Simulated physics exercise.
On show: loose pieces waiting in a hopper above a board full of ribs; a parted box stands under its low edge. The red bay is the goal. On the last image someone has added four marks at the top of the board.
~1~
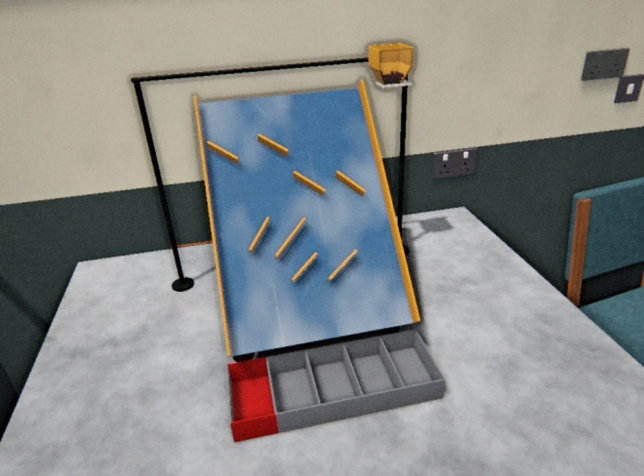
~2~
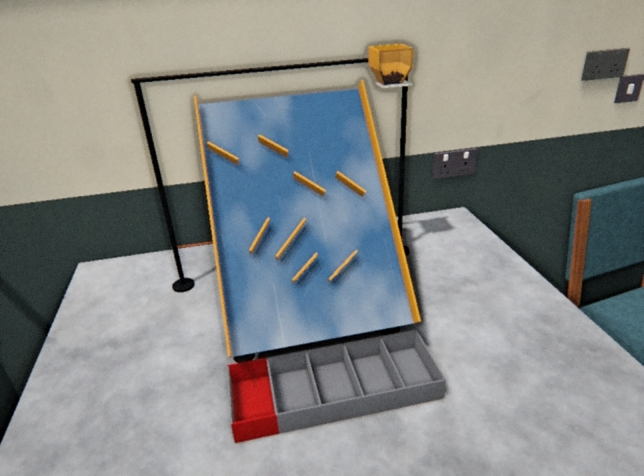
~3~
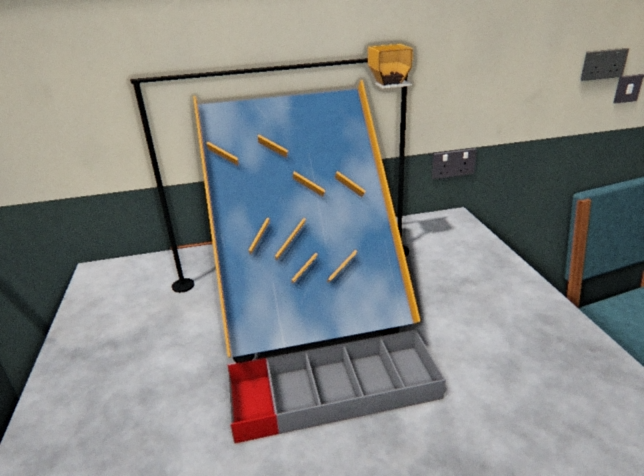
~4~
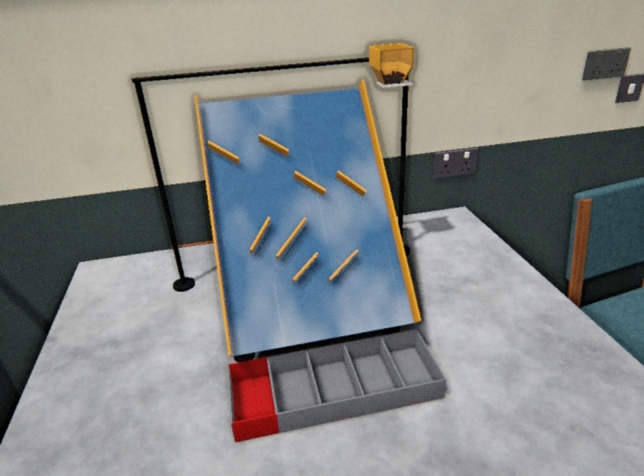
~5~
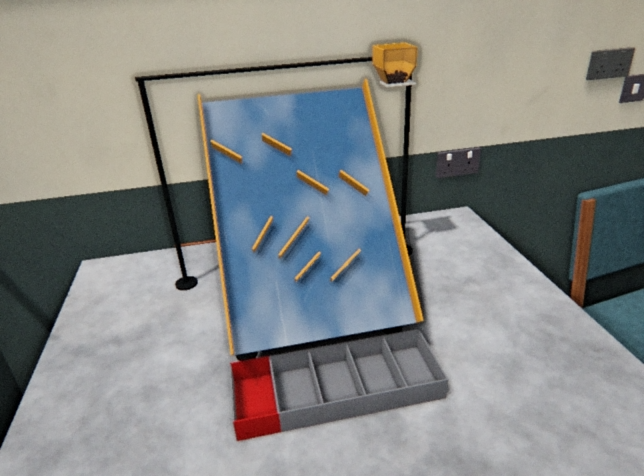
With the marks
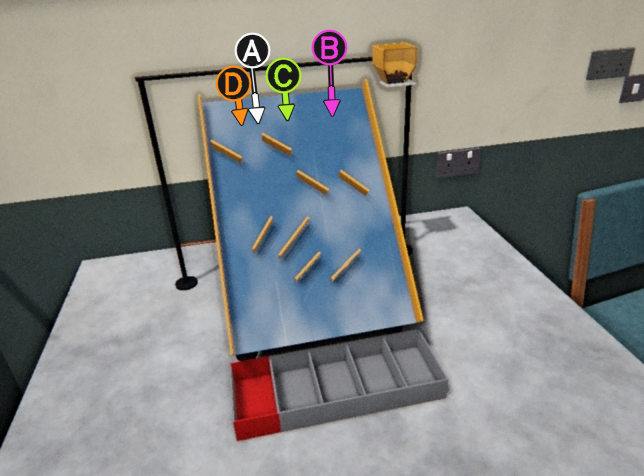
At first, a yellow hopper holding small dark pieces sits above the upper right of a tilted blue board with orange ribs, with a parted box below, its leftmost bay red. The pieces stay in the hopper and nothing on the board moves, while the whole view shifts very slightly at the end.
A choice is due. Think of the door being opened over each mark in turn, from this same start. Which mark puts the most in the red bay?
D works best here.
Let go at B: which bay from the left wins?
It is the fifth one.
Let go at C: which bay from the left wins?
The fifth from the left.
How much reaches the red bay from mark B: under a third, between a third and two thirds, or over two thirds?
Under a third.
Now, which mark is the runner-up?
Mark A.
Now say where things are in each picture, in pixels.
In the first frame, hopper near (390, 76), allspice berries, door shut.
In the second frame, ribs (208, 142) to (238, 159), (259, 135) to (288, 151), (294, 172) to (325, 191).
In the third frame, ribs (337, 172) to (365, 192), (250, 251) to (268, 218), (276, 257) to (305, 219).
In the fourth frame, ribs (294, 280) to (318, 253), (330, 279) to (357, 250).
In the fifth frame, red bay near (258, 426), number 1 of 5 from the left.
On the marked copy, mark A meets the board at (257, 117); mark B meets the board at (332, 110); mark C meets the board at (287, 114); mark D meets the board at (241, 119).
If A is chosen, close to half in the red bay, close to a third in other bays, only a few outside the box.
If B is chosen, only a few in the red bay, all but a few in other bays.
If C is chosen, none at all in the red bay, all but a few in other bays, a small share outside the box.
If D is chosen, all but a few in the red bay, a small share in other bays.
